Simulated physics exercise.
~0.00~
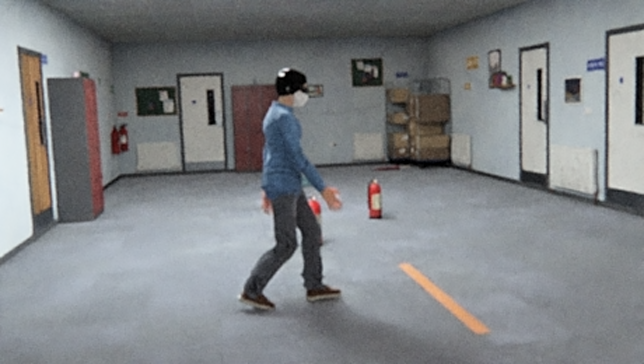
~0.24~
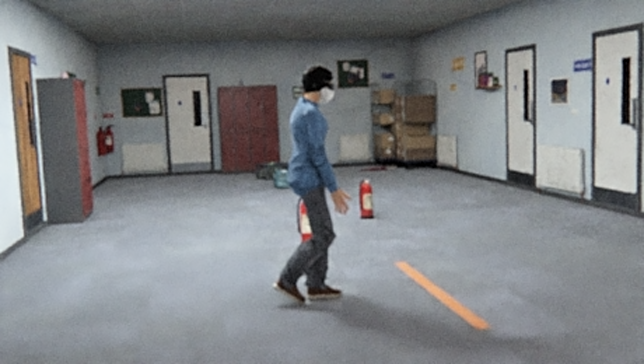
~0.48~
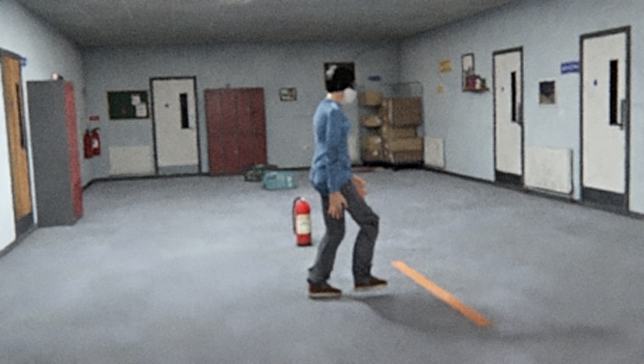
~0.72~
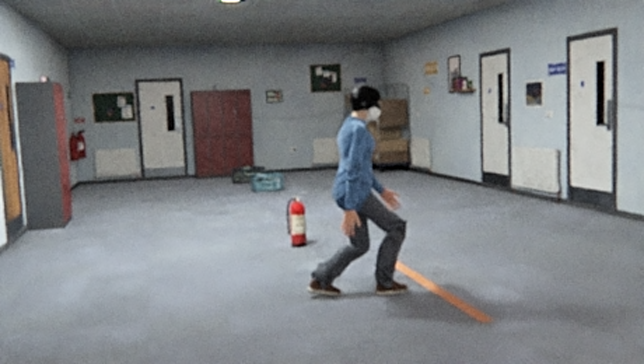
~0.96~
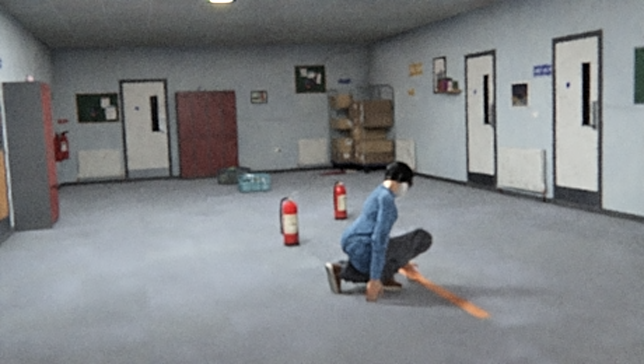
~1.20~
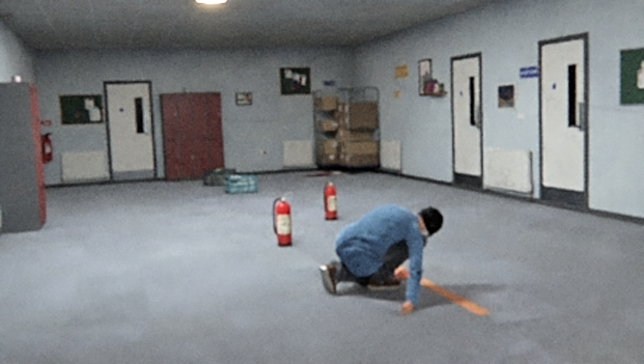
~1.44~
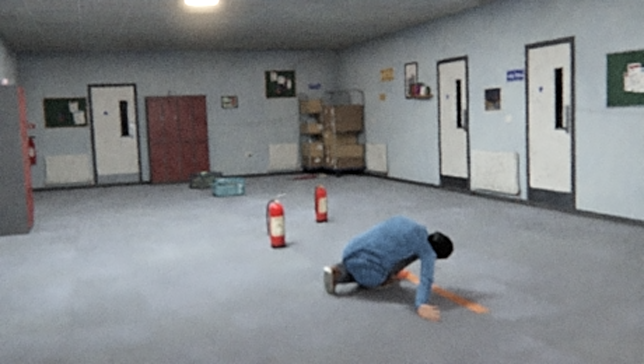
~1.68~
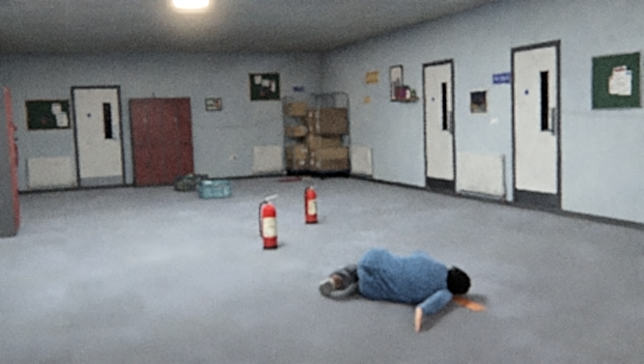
A masked person in blue walks right, crouches, and sinks onto the gray floor.
